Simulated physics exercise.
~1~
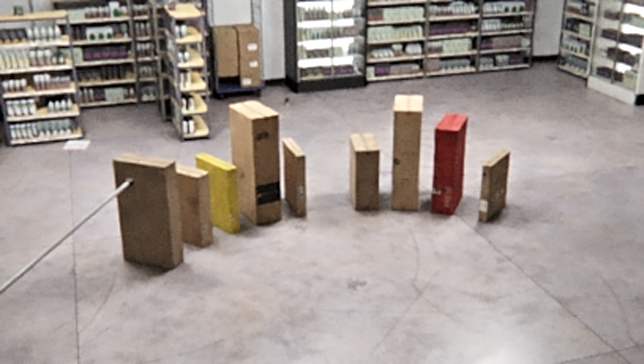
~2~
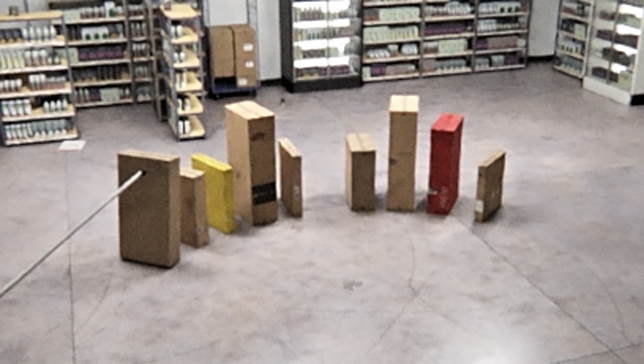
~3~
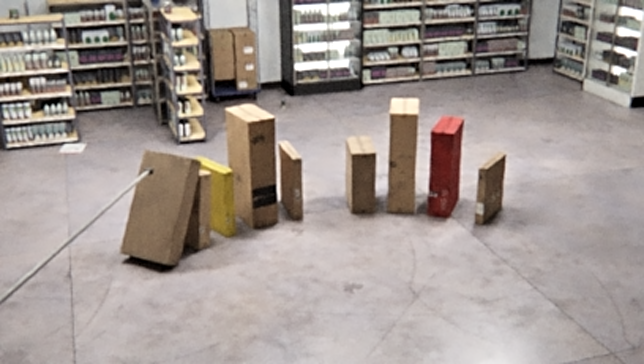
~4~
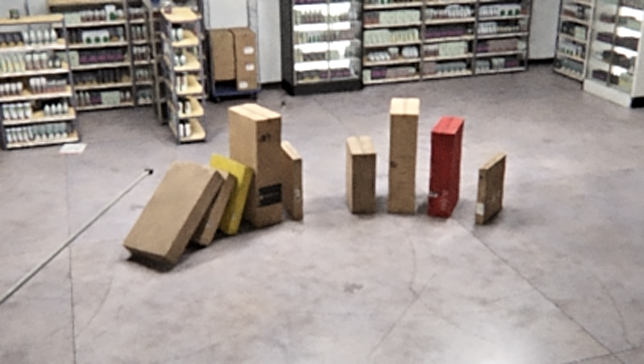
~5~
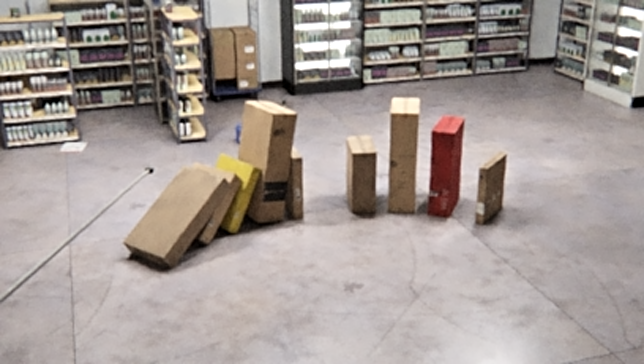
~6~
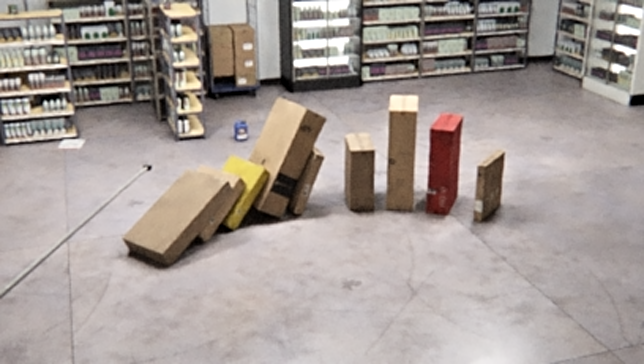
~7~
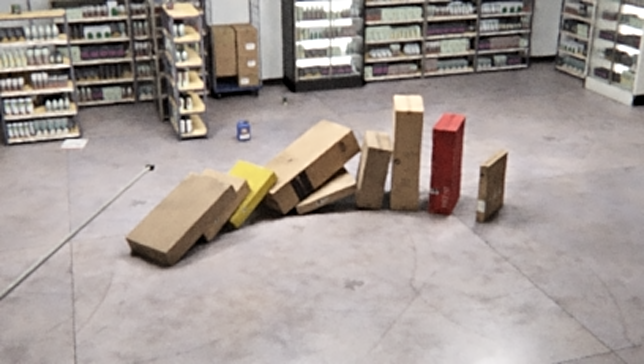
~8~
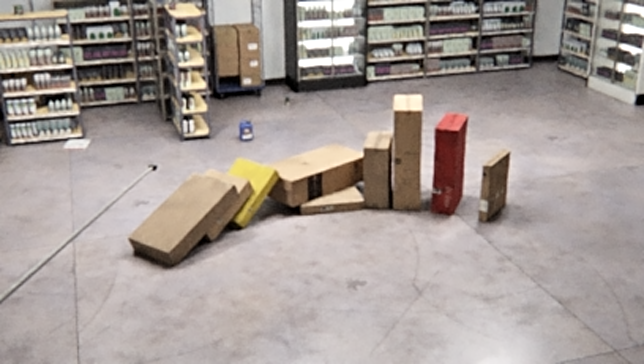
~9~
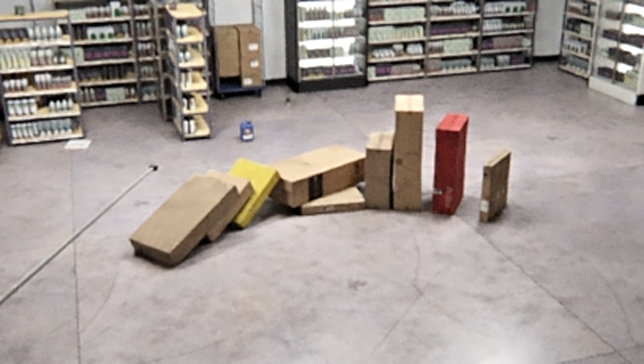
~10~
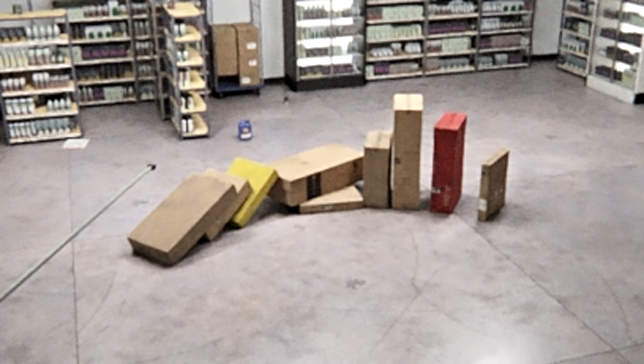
Pole tipping a row of upright cartons in a shop, the left five toppling or leaning, four including the red staying upright.
